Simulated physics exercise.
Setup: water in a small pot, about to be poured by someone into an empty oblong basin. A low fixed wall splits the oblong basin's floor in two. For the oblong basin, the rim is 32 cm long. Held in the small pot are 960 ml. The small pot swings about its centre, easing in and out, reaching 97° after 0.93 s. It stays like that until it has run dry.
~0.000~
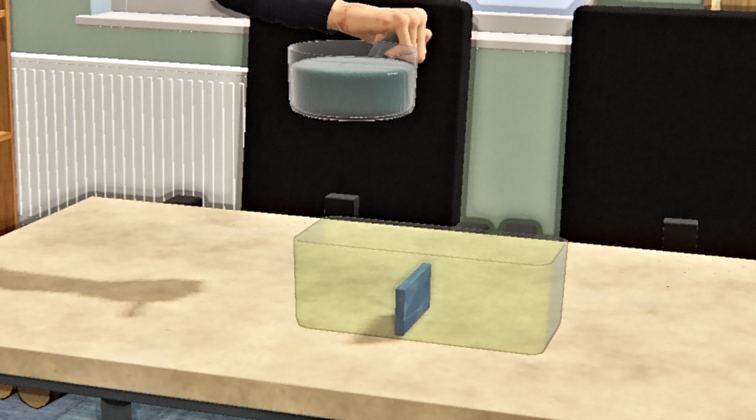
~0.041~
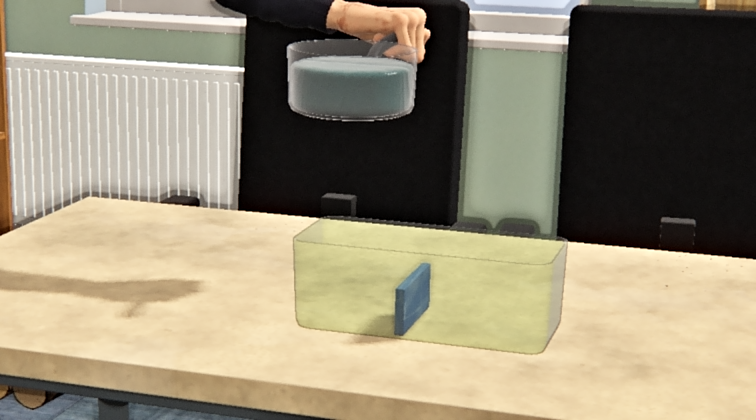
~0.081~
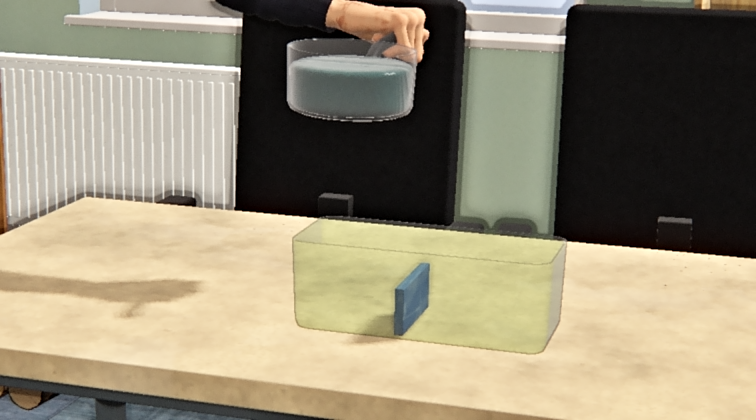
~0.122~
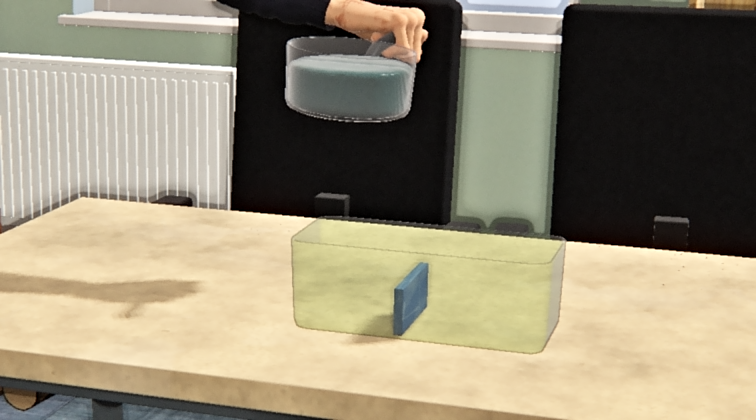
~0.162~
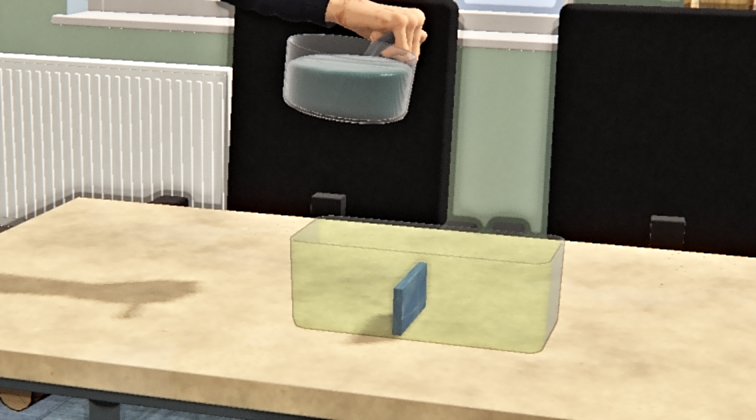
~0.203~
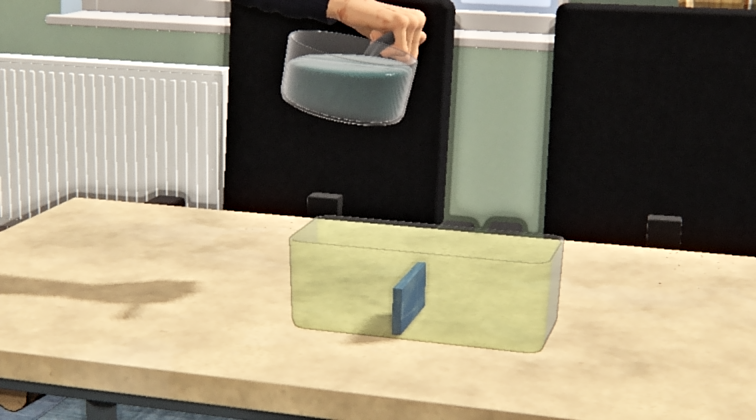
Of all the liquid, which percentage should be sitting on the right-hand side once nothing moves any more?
Around 93 per cent should be sitting there.
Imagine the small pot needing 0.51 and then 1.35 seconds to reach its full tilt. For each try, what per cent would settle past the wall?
85 and 95 %.
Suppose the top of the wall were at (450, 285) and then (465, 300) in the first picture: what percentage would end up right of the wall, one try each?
60 then 45 %.
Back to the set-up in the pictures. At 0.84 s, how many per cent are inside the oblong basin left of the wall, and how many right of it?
Around 1 on the left and around 66 on the right.
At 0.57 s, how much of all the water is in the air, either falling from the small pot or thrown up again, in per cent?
Near 36 per cent at that time.
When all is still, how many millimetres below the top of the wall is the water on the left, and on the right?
Near 58 mm for the left and near 20 mm for the right.
After 0.57 s the tilt is 65° and 61 per cent is still to pour, 0 is left of the wall and 3 right of it.
After 0.84 s the tilt is 95° and 14 per cent is still to pour, 1 is left of the wall and 67 right of it.
After 1.12 s the tilt is 97° and 2 per cent is still to pour, 4 is left of the wall and 89 right of it.
After 1.43 s the tilt is 97° and 0 per cent is still to pour, 5 is left of the wall and 93 right of it.
In the end 6 per cent lies left of the wall, 93 right of it and 1 outside.
